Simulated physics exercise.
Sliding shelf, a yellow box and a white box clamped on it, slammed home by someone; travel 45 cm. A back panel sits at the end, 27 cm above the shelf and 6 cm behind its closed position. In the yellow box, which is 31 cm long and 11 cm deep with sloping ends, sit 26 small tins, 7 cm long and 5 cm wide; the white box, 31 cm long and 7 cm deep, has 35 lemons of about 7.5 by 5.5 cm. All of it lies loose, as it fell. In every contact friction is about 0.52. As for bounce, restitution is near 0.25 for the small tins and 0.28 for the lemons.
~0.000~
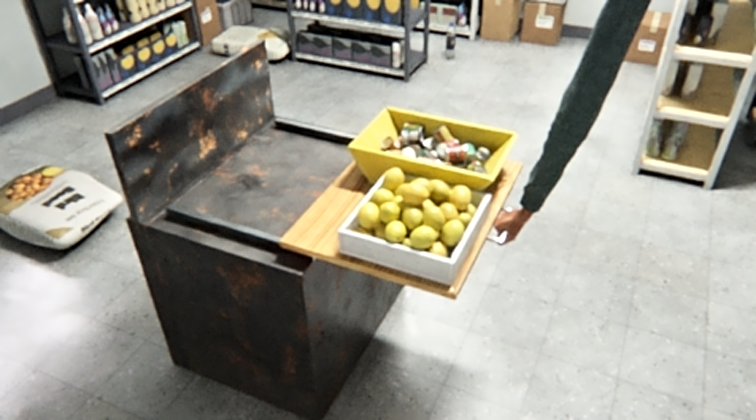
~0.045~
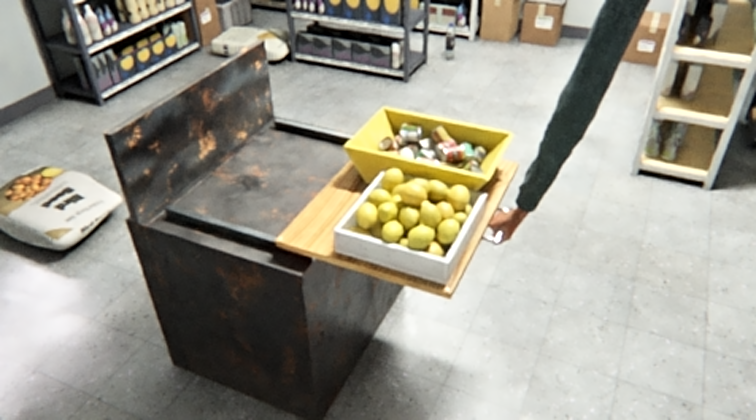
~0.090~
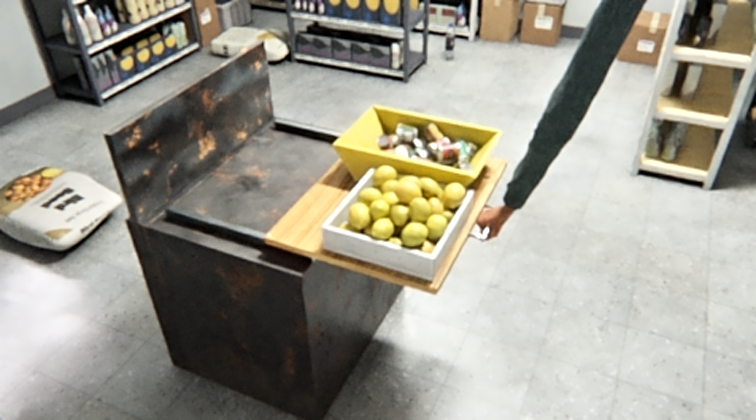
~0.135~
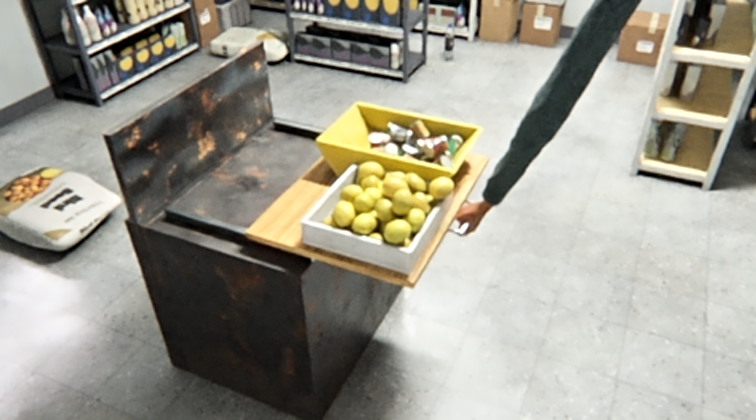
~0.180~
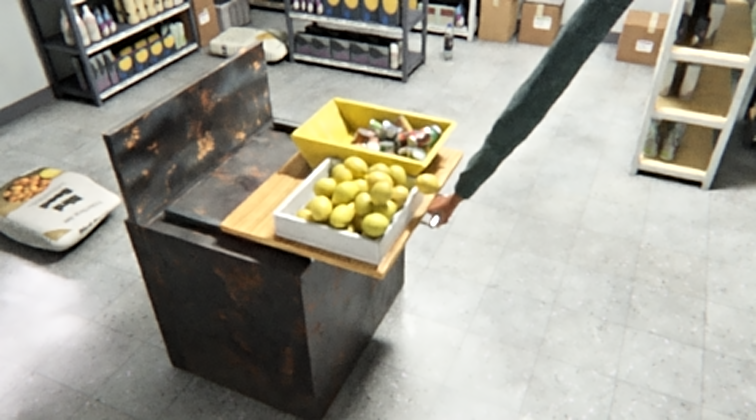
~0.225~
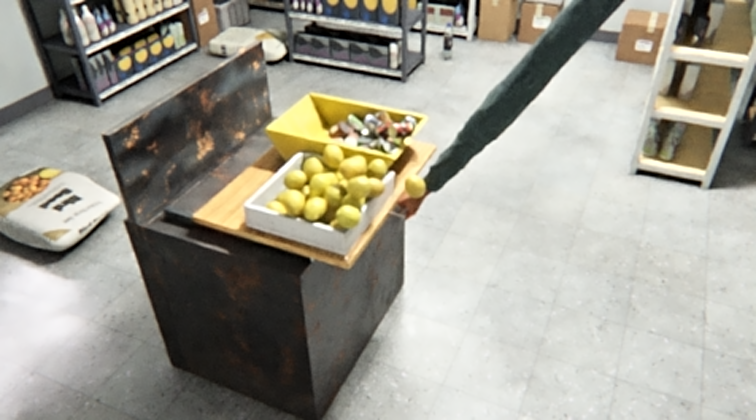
A hand pushes a wooden shelf holding yellow and white boxes leftward over a dark cabinet, lemons shifting and one leaving the white box.
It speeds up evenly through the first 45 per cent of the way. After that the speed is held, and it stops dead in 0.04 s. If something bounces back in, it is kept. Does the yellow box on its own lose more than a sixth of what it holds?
No.
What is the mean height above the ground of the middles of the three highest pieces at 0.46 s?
Mean height: Some 96 cm.
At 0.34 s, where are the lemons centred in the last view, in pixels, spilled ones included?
(282, 184).
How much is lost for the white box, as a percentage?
The white box comes in at 30 in a hundred.
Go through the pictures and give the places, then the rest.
In the first picture (we follow the rim corner now nearest the camera, unless another is named), yellow box (by its farthest rim corner) at (387, 108); white box at (450, 261); shelf in by 0 cm; nothing out yet.
In the second picture, yellow box at (383, 108); white box at (444, 260); shelf in by 1 cm.
In the third picture, yellow box at (373, 106); white box at (430, 256); shelf in by 5 cm.
In the fourth picture, yellow box at (357, 103); white box at (407, 250); shelf in by 12 cm.
In the fifth picture, yellow box at (334, 98); white box at (375, 241); shelf in by 21 cm; 1 out, the lowest lemon at (428, 185).
In the sixth picture, yellow box at (310, 94); white box at (342, 232); shelf in by 31 cm; 1 out, the lowest lemon at (415, 187).
After 0.26 s, the shelf hits its stop.
After 0.34 s, 0 of 26 out of the yellow box and 2 of 35 out of the white box.
After 0.46 s, 0 of 26 out of the yellow box and 7 of 35 out of the white box.
After 0.68 s, 0 of 26 out of the yellow box and 10 of 35 out of the white box.
When it is over (at 1.12 s), 0 of 26 out of the yellow box and 10 of 35 out of the white box. Asked share, 0 of 26, 0 per cent.
